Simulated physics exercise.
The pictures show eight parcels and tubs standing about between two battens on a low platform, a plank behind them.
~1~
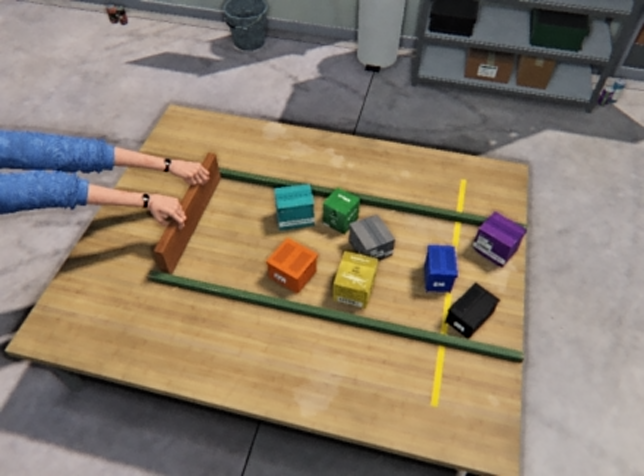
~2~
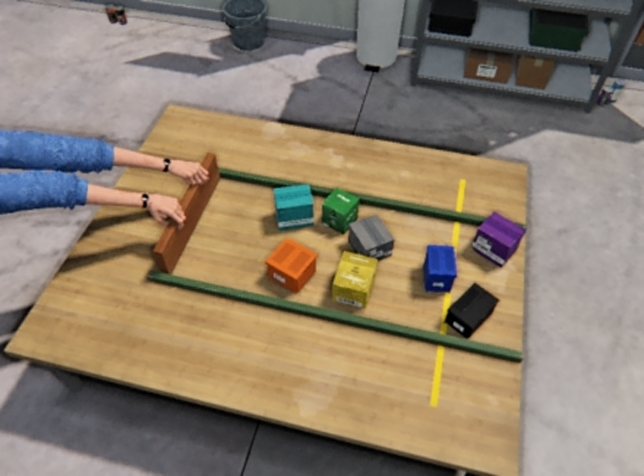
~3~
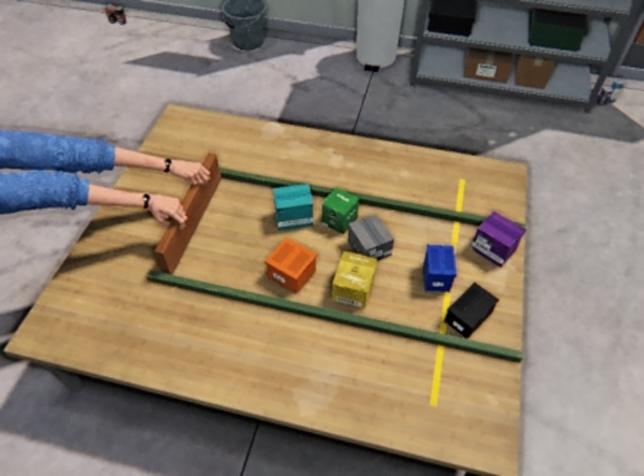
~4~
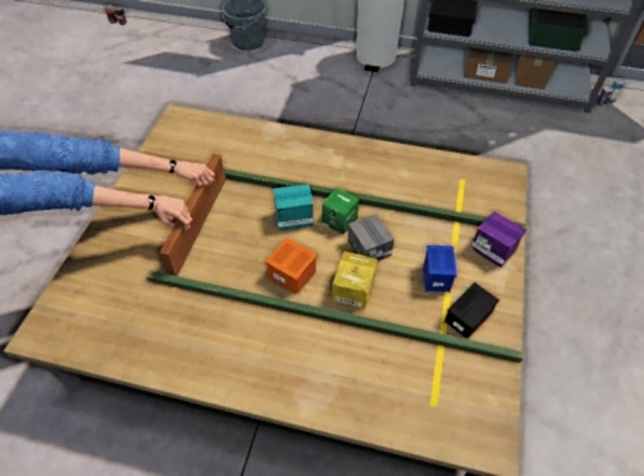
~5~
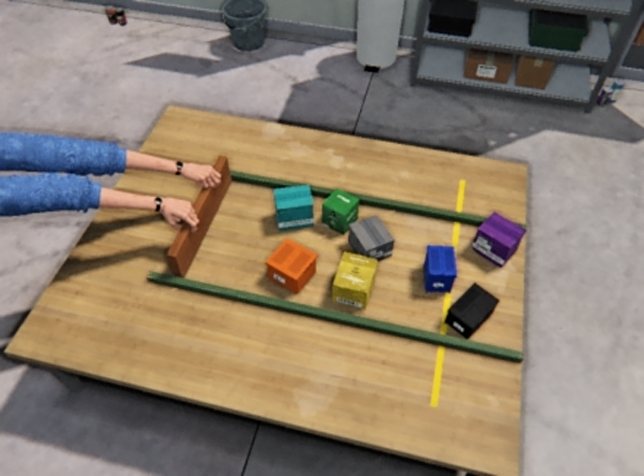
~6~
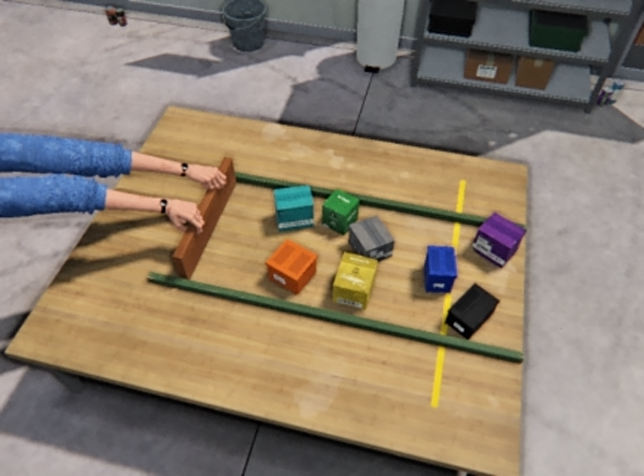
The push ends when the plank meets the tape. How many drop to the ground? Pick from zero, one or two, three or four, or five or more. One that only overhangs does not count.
The number that fall off is one or two.
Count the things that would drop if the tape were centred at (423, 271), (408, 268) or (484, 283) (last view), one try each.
Down on the ground: 0, 0 and 5.
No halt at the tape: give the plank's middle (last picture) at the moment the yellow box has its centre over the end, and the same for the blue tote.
About (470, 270), and (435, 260) for the other.
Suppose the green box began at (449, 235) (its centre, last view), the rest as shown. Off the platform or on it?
From there it holds on.
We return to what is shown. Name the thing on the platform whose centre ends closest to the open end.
Foremost is the purple parcel.
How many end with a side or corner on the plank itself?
The number is 3.
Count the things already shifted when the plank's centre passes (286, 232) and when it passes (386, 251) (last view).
At the one place 3, at the other 7.
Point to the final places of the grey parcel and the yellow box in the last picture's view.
The grey parcel at (509, 277), the yellow box at (508, 313).
Soon after, none off yet; purple parcel at rest near (498, 240); black tote at rest near (472, 312); blue tote at rest near (440, 270).
Then, none off yet; purple parcel at rest near (498, 240); black tote moved a little near (499, 320); blue tote moved about its own width near (489, 281).
By the end, the number that fall off is one or two; fallen, blue tote and black tote.
